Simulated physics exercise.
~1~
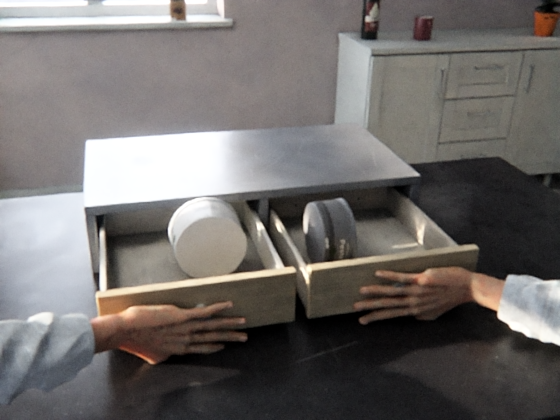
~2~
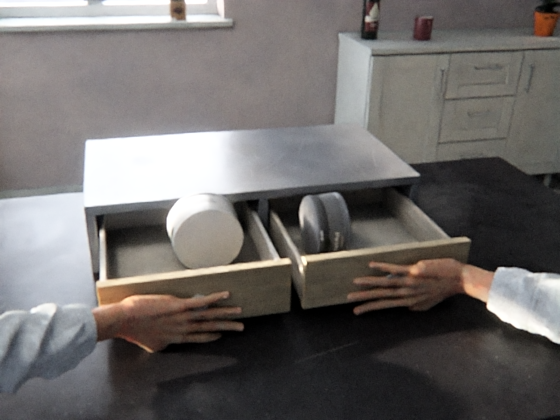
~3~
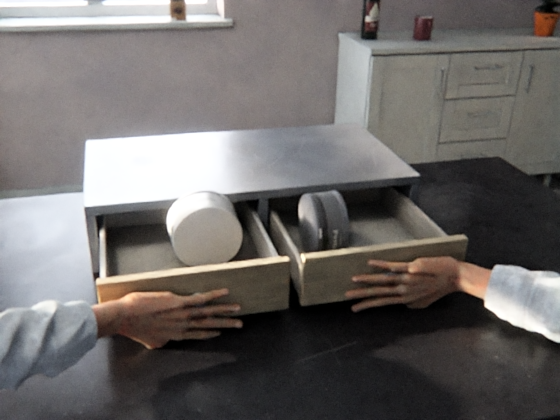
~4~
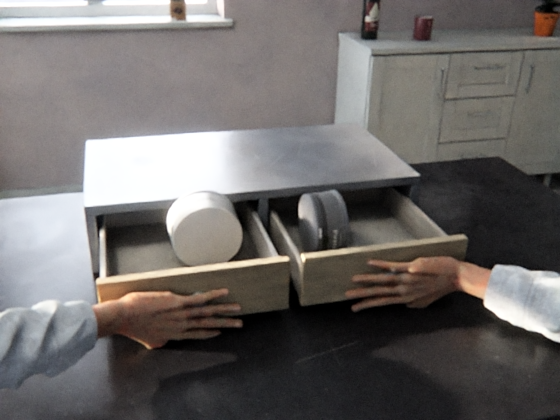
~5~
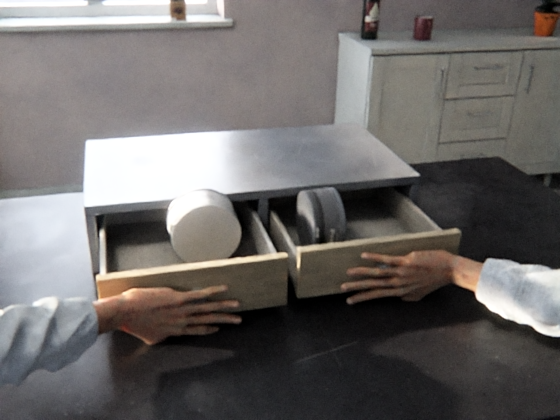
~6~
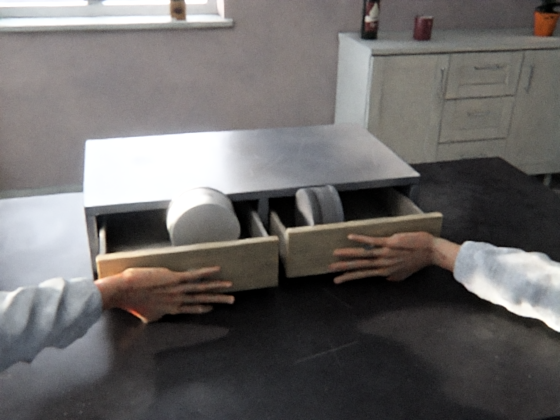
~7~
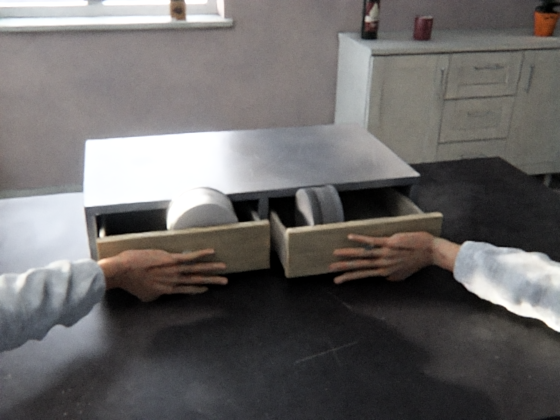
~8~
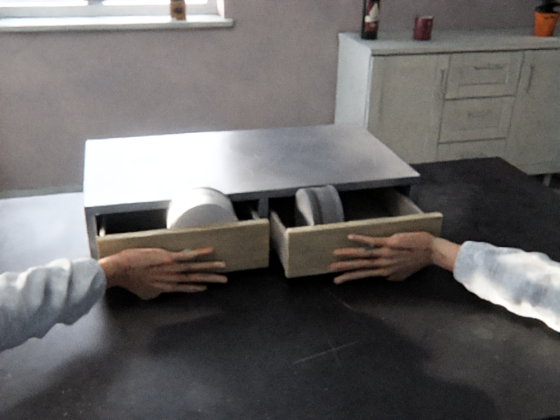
At the start, two open drawers sit side by side in a low grey chest on a dark table, with a white tub in the left one and a grey tub in the right one. A hand rests against the front of each drawer. Both drawers slide in slightly, then pause. The right drawer moves in again, and both are pushed further under the chest top, with the tubs partly covered. The left drawer edges in a little more. Finally both stop and stay ajar, the hands still on their fronts.
